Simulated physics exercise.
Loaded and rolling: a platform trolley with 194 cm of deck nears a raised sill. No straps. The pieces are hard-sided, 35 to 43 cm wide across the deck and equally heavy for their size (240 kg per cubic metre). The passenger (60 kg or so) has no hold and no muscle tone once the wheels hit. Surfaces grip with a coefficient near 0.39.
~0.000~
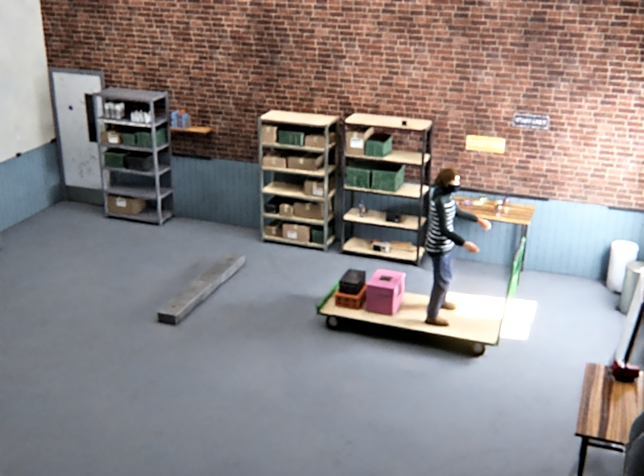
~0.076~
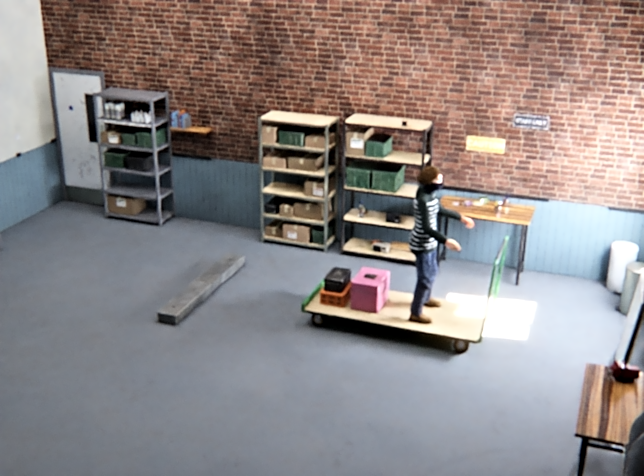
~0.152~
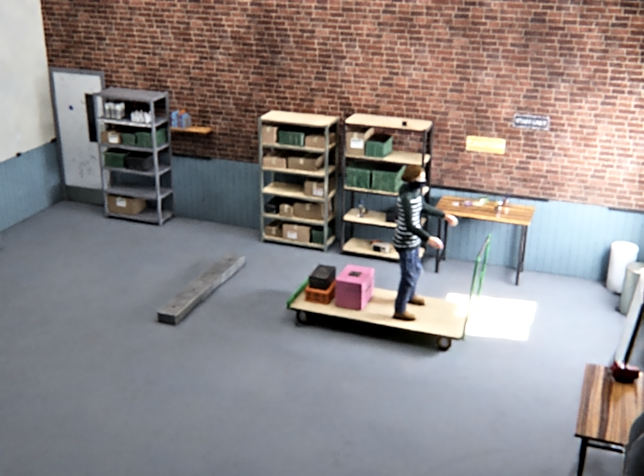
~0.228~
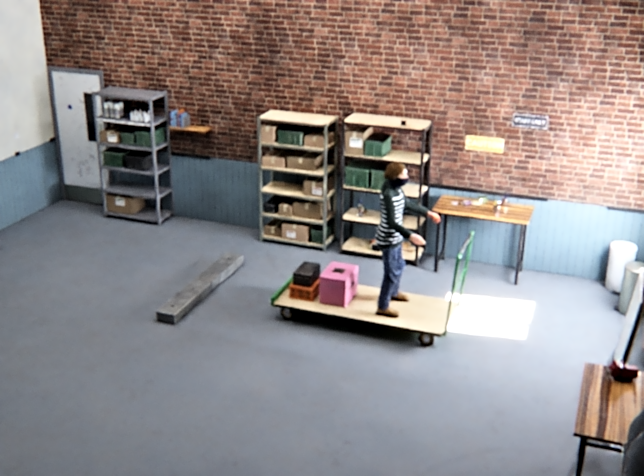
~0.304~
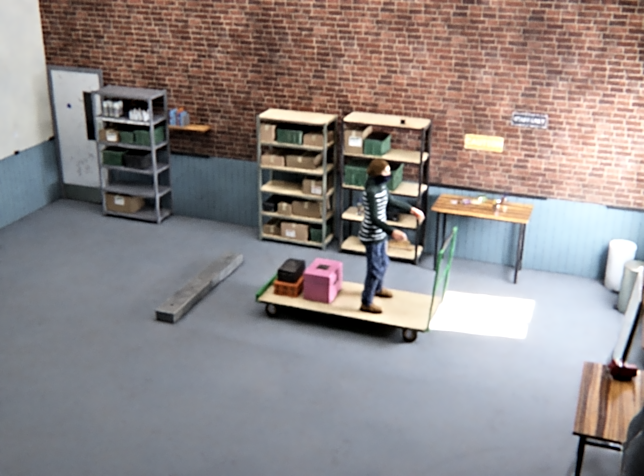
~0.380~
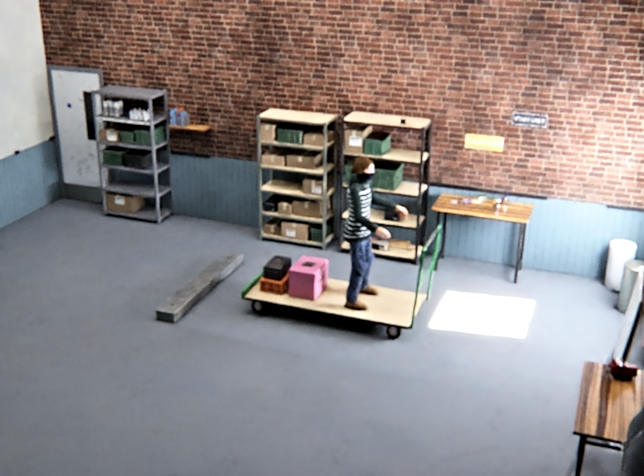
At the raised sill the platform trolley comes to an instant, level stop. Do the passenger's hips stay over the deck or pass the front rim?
In the end the passenger's hips end beyond the front rim.
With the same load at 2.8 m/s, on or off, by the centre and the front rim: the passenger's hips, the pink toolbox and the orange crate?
Then hips off, pink on, orange on.
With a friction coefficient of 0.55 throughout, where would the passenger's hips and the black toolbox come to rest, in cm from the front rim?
In that case hips 10 past, black 50 past.
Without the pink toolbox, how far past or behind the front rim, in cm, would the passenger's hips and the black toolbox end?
In that case hips 20 past, black 100 past.
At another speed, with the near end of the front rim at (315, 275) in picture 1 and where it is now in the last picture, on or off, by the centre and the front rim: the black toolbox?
In that case black off.
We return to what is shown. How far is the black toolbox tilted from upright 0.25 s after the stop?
It is tilted some 20°.
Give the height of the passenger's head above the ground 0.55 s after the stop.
Some 100 cm up.
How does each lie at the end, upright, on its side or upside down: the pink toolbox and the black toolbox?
At rest: Pink upright, black upside down.
After 0.67 s the deck stops.
After 0.92 s the passenger's hips are 61 cm behind the rim, near (249, 231) in the last picture's view.
After 1.22 s the passenger's hips are 14 cm behind the rim, near (213, 249) in the last picture's view.
After 1.67 s the passenger's hips are 26 cm past the rim, near (185, 272) in the last picture's view.
At rest, 3.0 s, past the rim, black toolbox and the passenger's hips; behind it, orange crate and pink toolbox.
